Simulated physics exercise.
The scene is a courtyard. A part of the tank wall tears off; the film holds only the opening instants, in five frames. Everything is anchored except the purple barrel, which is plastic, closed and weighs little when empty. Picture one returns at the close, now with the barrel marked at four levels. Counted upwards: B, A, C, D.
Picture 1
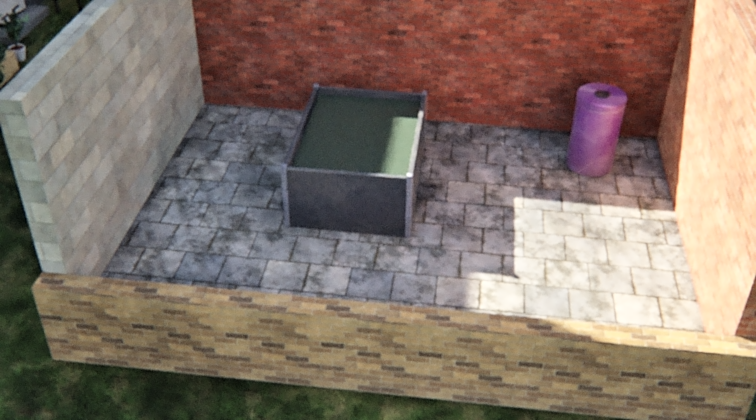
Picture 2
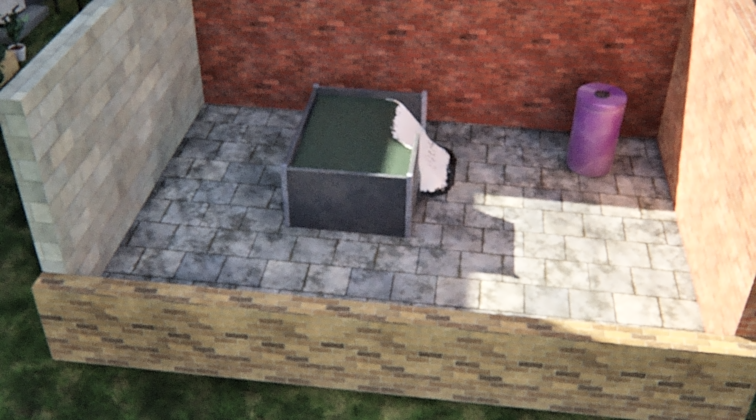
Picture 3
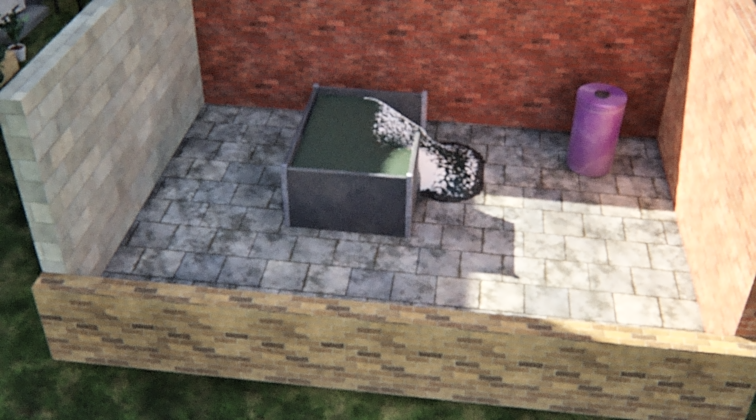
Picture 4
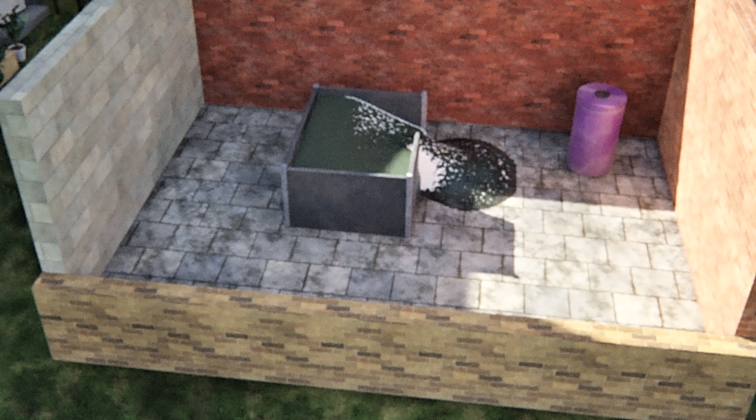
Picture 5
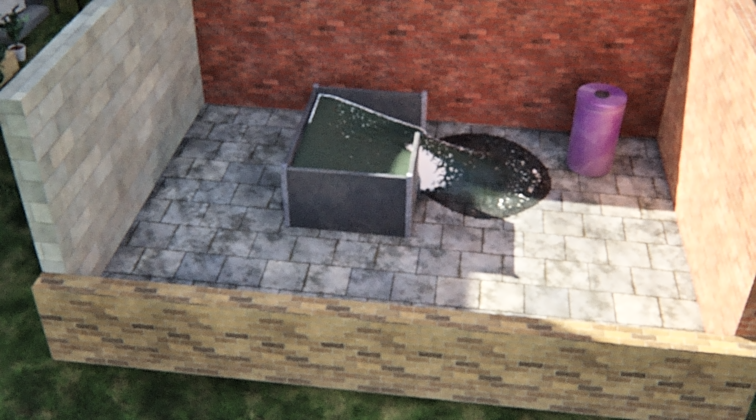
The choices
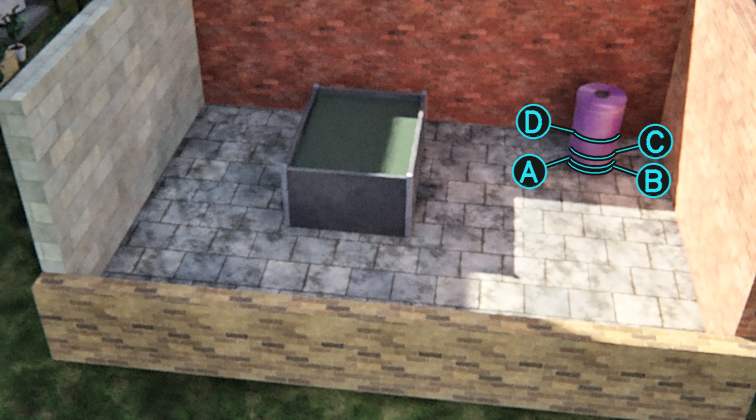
Water pours over the right side of a dark tank and spreads across the courtyard paving.
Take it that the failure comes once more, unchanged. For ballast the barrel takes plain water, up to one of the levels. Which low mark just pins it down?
Line D.
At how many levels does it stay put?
One.
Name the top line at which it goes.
The answer is C.
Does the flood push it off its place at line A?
Yes, it does.
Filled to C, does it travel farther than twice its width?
No, less.
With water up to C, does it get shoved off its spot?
Yes, that goes wrong.
In cyan, A at (592, 167); B at (591, 172); C at (594, 158); D at (597, 141); from the bottom up B, A, C, D.
For line A, it is pushed about 4 times its own width away.
For line B, it is pushed about 6 times its own width away.
For line C, it is pushed about half its own width away.
For line D, it does not move.
